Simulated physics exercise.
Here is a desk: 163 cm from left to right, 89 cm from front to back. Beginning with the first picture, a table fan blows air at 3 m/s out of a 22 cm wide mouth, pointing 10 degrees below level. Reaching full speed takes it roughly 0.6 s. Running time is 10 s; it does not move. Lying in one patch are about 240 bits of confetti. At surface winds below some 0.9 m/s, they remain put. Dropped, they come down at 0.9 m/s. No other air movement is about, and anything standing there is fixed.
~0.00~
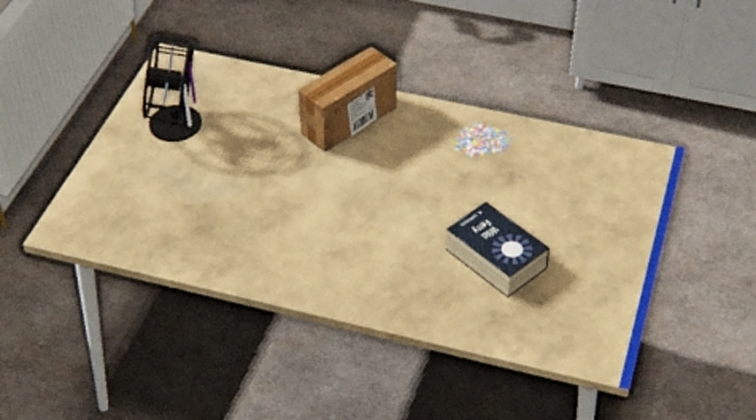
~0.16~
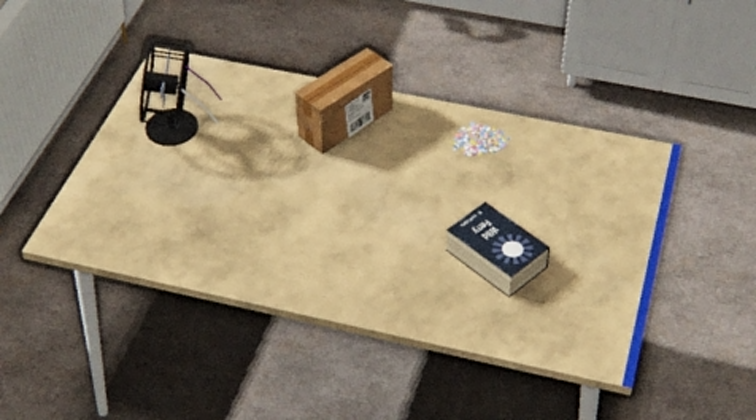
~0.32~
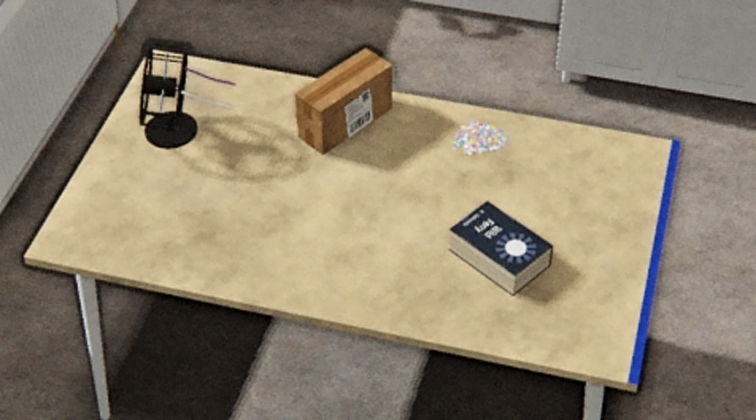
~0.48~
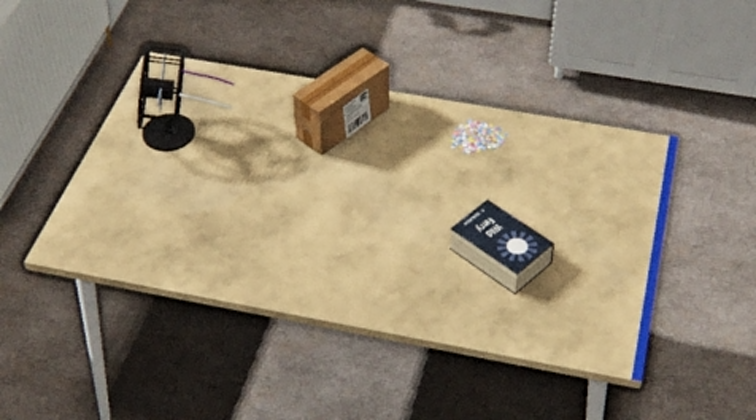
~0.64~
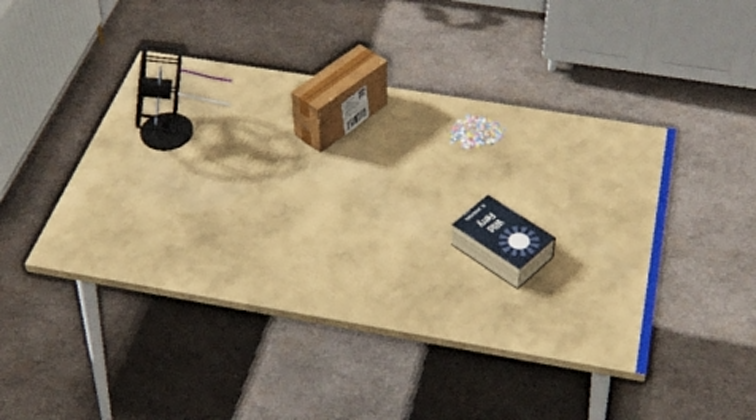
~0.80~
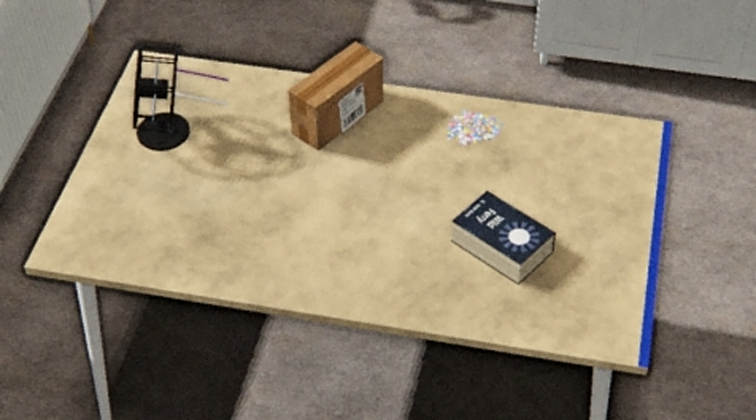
A small black fan blew its streamers out to the right across a desk, while a cardboard box, a dark book and a patch of confetti stayed put and the view shifted slightly.
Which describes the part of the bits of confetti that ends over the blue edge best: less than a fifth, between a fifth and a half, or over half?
I expect the share ending over that edge to be below one fifth of them.
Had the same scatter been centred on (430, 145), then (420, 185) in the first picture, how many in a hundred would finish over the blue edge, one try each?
Roughly 1 %, then 70 %.
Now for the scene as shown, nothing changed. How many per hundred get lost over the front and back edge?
About 0 per cent front and 90 per cent back.
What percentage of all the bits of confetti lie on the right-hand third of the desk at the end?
About 0 percent.
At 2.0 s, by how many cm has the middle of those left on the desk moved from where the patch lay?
Measured offset: Approx. 0 cm.
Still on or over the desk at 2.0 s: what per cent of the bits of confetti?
Around 100 in a hundred are still there.
After 2.0 s, 0 % are over the blue edge; the middle of those still in play is near (473, 128); 0 % have settled or left.
After 3.2 s, 0 % are over the blue edge; the middle of those still in play is near (475, 116); 14 % have settled or left.
After 5.5 s, 2 % are over the blue edge; the middle of those still in play is near (422, 104); 77 % have settled or left.
After 10.0 s, at the end, 2 % are over the blue edge.
